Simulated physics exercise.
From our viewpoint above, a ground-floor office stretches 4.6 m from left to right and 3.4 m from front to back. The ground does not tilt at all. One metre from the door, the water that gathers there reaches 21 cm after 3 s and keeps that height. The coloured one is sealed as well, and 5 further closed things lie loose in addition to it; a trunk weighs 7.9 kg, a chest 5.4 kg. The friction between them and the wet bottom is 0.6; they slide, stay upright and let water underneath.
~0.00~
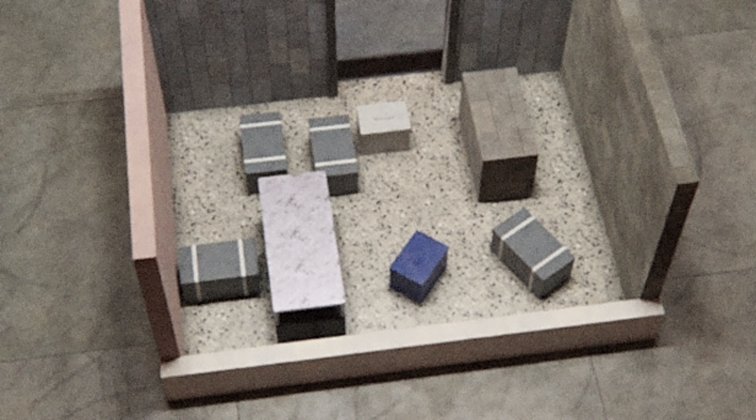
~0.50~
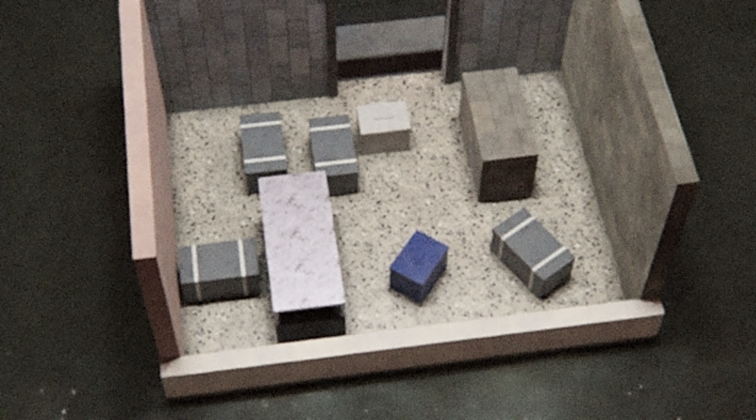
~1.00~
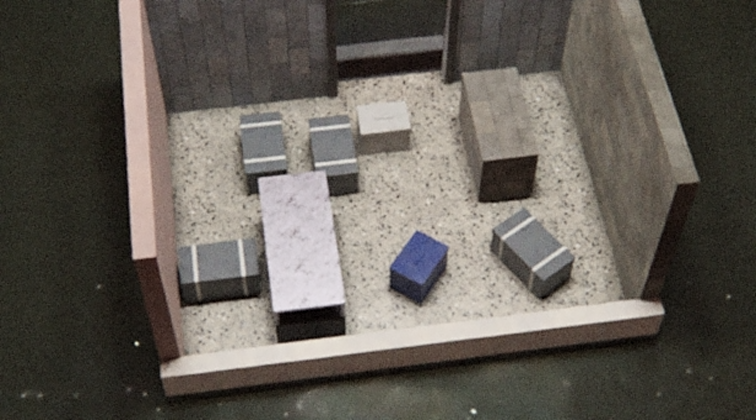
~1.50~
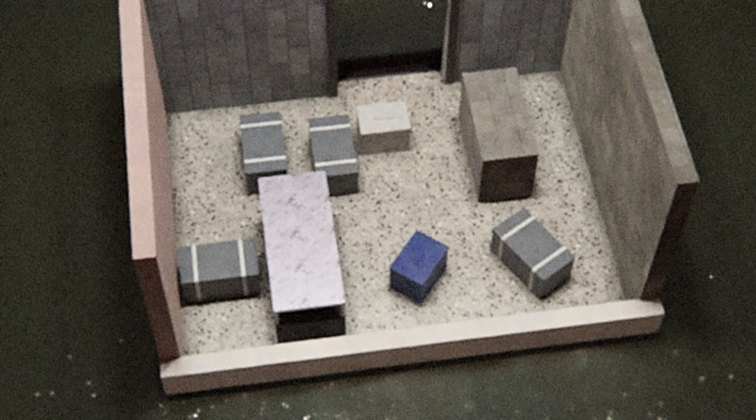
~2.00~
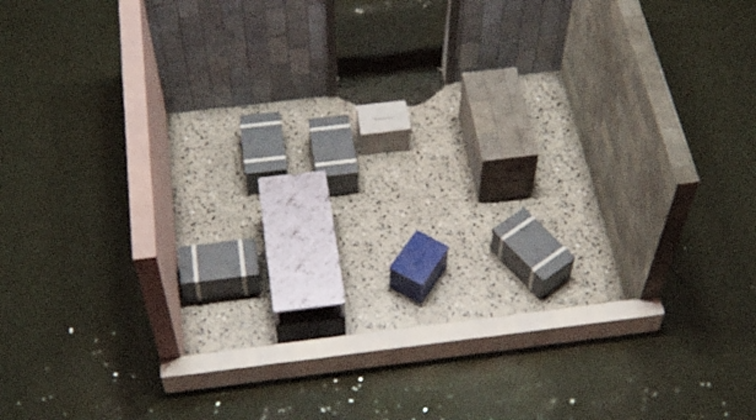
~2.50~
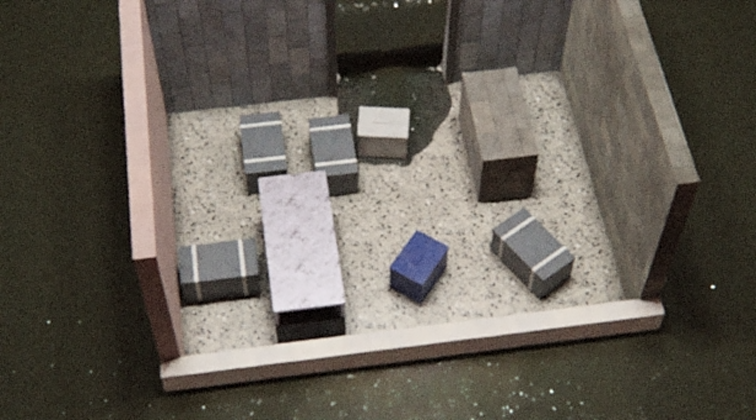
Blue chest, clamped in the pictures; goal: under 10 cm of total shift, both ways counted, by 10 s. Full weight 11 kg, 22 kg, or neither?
Neither figure is plenty.
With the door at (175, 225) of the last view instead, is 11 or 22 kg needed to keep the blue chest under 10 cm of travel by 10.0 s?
Well, then the greater option is needed.
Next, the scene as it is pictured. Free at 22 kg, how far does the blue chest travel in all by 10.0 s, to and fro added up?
300 cm.
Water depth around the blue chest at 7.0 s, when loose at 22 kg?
Depth: Approx. 11 cm.
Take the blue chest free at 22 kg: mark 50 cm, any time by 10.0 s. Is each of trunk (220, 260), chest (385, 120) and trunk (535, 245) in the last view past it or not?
Well, that's below half a metre, beyond half a metre, and beyond half a metre.
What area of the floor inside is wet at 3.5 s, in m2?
3.5 m2.
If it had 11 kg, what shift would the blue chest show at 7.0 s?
About 140 cm.
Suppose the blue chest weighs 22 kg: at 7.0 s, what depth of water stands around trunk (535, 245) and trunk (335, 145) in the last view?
Depth approx. 5 cm / 4 cm.
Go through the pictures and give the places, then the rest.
In the first frame, the blue chest at (419, 257), on the bottom; 0.0 m2 under water; 0 of 6 have shifted.
In the second frame, the blue chest at (419, 257) rests on the ground; 0.0 m2 under water; 0 of 6 have shifted.
In the third frame, the blue chest at (419, 257) rests on the ground; water covers 0.0 m2; 0 of 6 have shifted.
In the fourth frame, the blue chest at (419, 257), on the bottom; water covers 0.0 m2; 0 of 6 have shifted.
In the fifth frame, the blue chest at (419, 257) rests on the ground; water covers 0.2 m2; 0 of 6 have shifted.
In the sixth frame, the blue chest at (419, 257), on the bottom; 0.8 m2 under water; 1 of 6 have shifted.
After 3.5 s the blue chest would be 0 cm from its start with 11 kg and 0 cm from its start with 22 kg; 0 cm of water round it then.
After 4.5 s the blue chest would be 23 cm from its start with 11 kg and 6 cm from its start with 22 kg; 7 cm of water round it then.
After 7.0 s the blue chest would be 132 cm from its start with 11 kg and 102 cm from its start with 22 kg; 11 cm of water round it then.
After 10.0 s the blue chest would be 181 cm from its start with 11 kg and 188 cm from its start with 22 kg; 13 cm of water round it then.
